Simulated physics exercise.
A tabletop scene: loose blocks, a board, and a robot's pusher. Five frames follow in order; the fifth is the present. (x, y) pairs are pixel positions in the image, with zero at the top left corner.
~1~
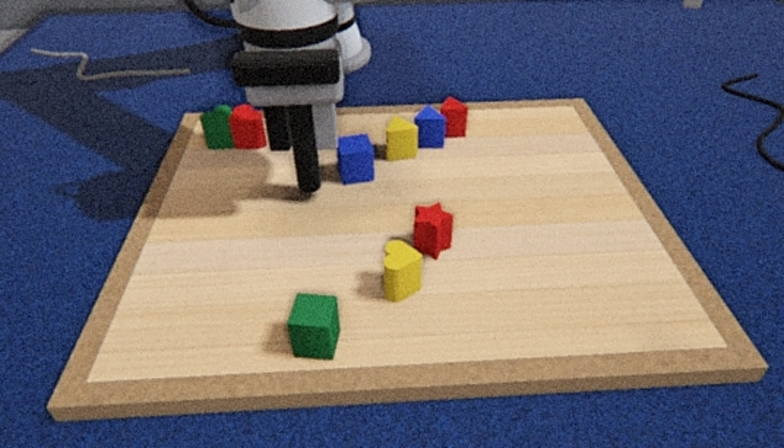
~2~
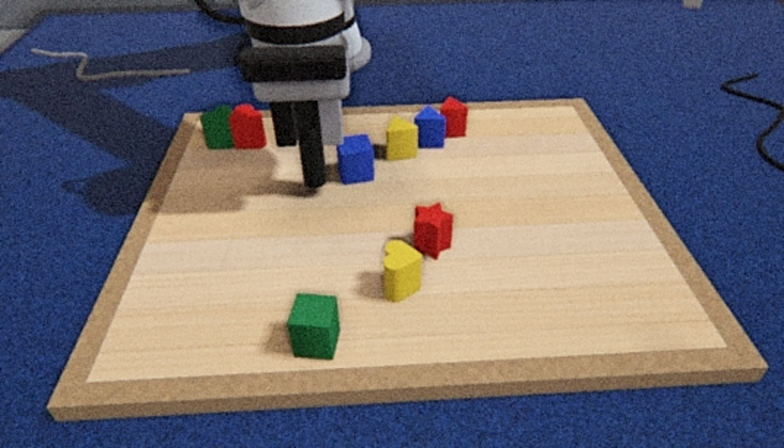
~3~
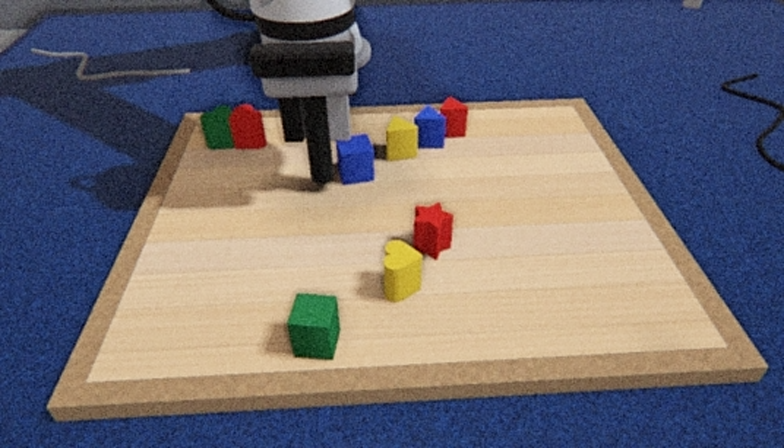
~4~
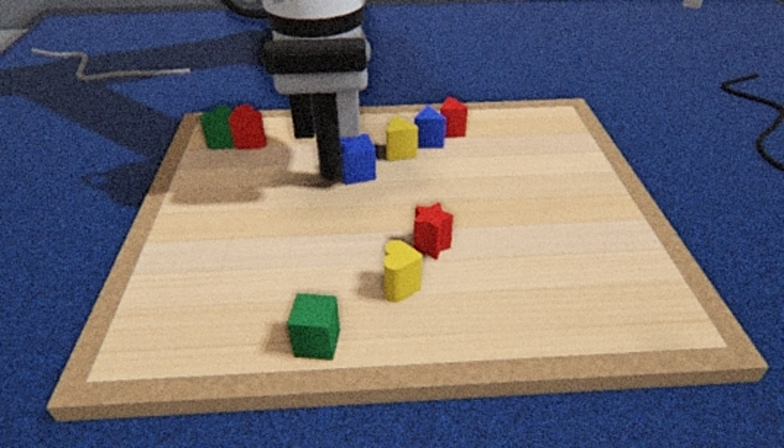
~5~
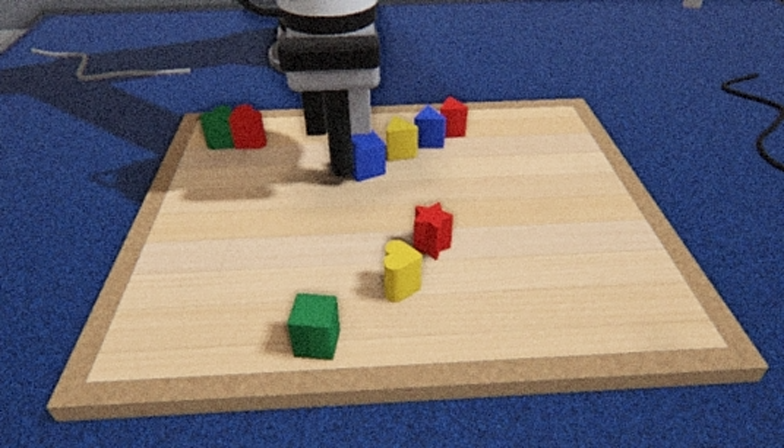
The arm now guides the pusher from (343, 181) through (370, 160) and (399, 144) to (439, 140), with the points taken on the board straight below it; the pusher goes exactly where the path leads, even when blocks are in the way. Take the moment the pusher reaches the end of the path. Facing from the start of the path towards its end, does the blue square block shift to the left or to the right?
The blue square block goes right.
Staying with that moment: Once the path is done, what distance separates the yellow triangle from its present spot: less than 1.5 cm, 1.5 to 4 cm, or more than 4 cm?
It travels more than 4 cm.
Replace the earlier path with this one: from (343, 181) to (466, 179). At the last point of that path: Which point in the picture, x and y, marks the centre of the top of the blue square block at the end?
Close to (383, 134).
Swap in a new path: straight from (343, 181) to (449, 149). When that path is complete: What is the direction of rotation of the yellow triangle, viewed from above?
That block twists clockwise.
On the path given first. One third of the way, pusher at (370, 150); blue square block at (395, 124), turned 20° clockwise; yellow triangle at (419, 116), turned 20° anticlockwise; blue triangle at (437, 109), turned 20° clockwise; red triangle at (458, 103).
Two thirds of the way, pusher at (400, 135); blue square block at (426, 114), turned 40° clockwise; yellow triangle at (455, 111), turned 15° anticlockwise; blue triangle at (460, 102), turned 30° clockwise; red triangle at (477, 98), turned 25° anticlockwise.
At the end, pusher at (440, 131); blue square block at (466, 116), turned 65° clockwise; yellow triangle at (498, 114), turned 35° anticlockwise; blue triangle at (465, 101), turned 15° clockwise; red triangle at (482, 98), turned 35° anticlockwise.
